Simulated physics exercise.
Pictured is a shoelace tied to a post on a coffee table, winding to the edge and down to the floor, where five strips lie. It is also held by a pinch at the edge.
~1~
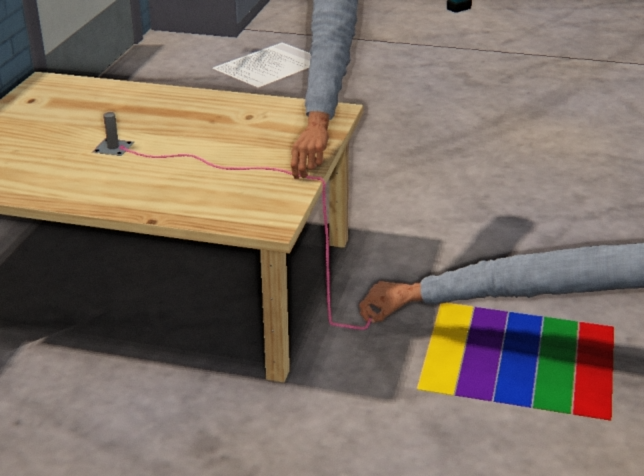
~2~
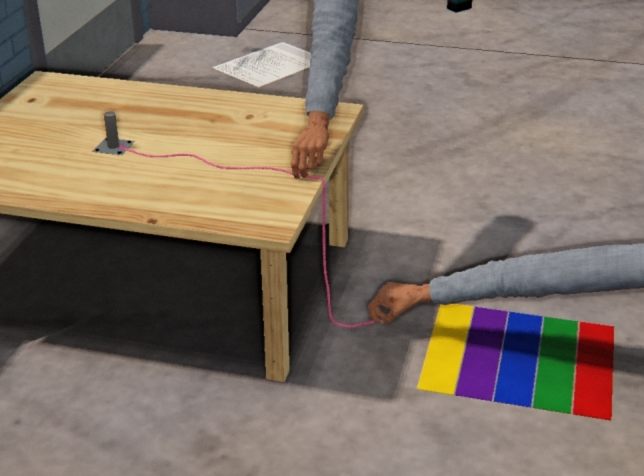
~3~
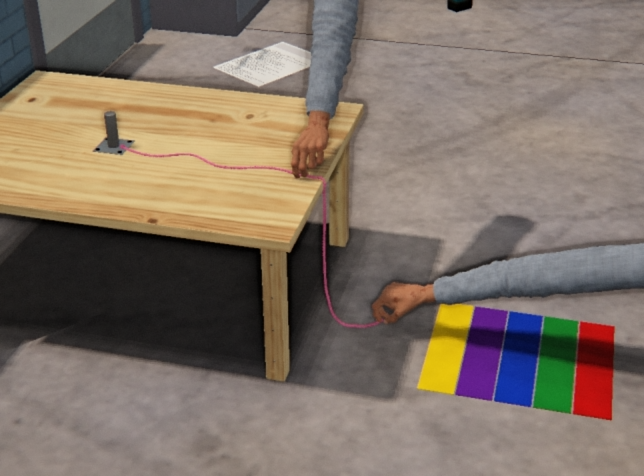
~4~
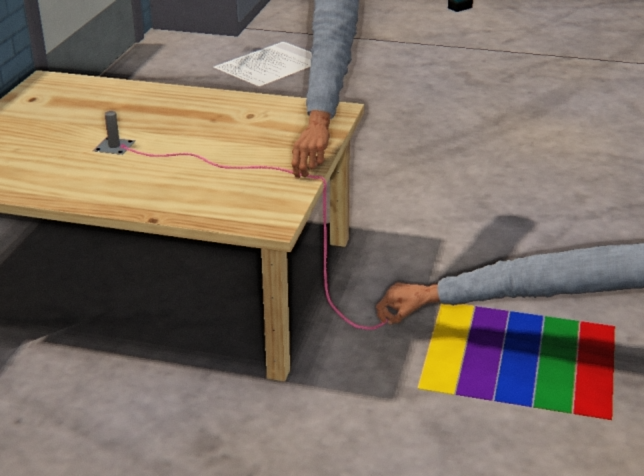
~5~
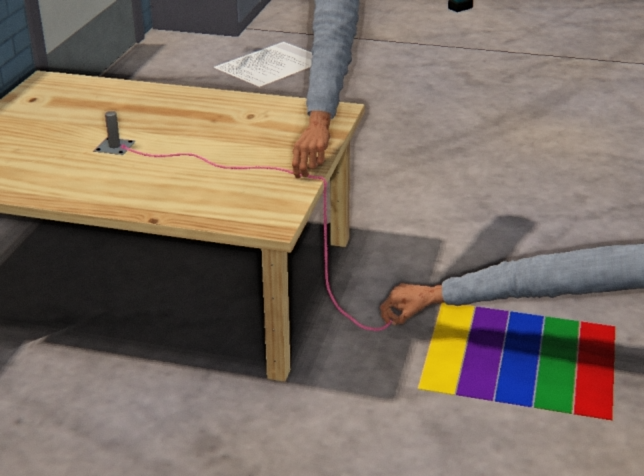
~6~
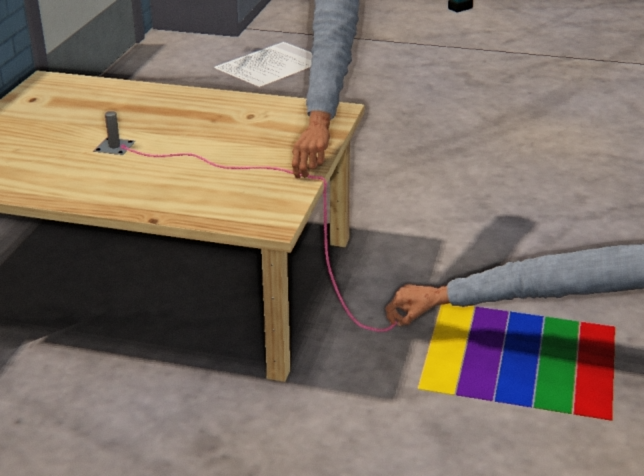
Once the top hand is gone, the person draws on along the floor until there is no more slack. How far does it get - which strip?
Purple.
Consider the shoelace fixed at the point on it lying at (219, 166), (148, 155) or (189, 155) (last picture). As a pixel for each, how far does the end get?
Try by try, around (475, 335), (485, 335) and (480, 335).
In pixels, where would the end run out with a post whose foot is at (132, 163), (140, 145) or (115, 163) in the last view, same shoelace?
Approximate places, in that order: (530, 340), (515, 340), (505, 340).
Early on, end near (434, 328); over yellow.
Midway, end near (468, 333); over purple.
At the end of the slack, end near (487, 336); over purple. It gets as far as the purple strip.
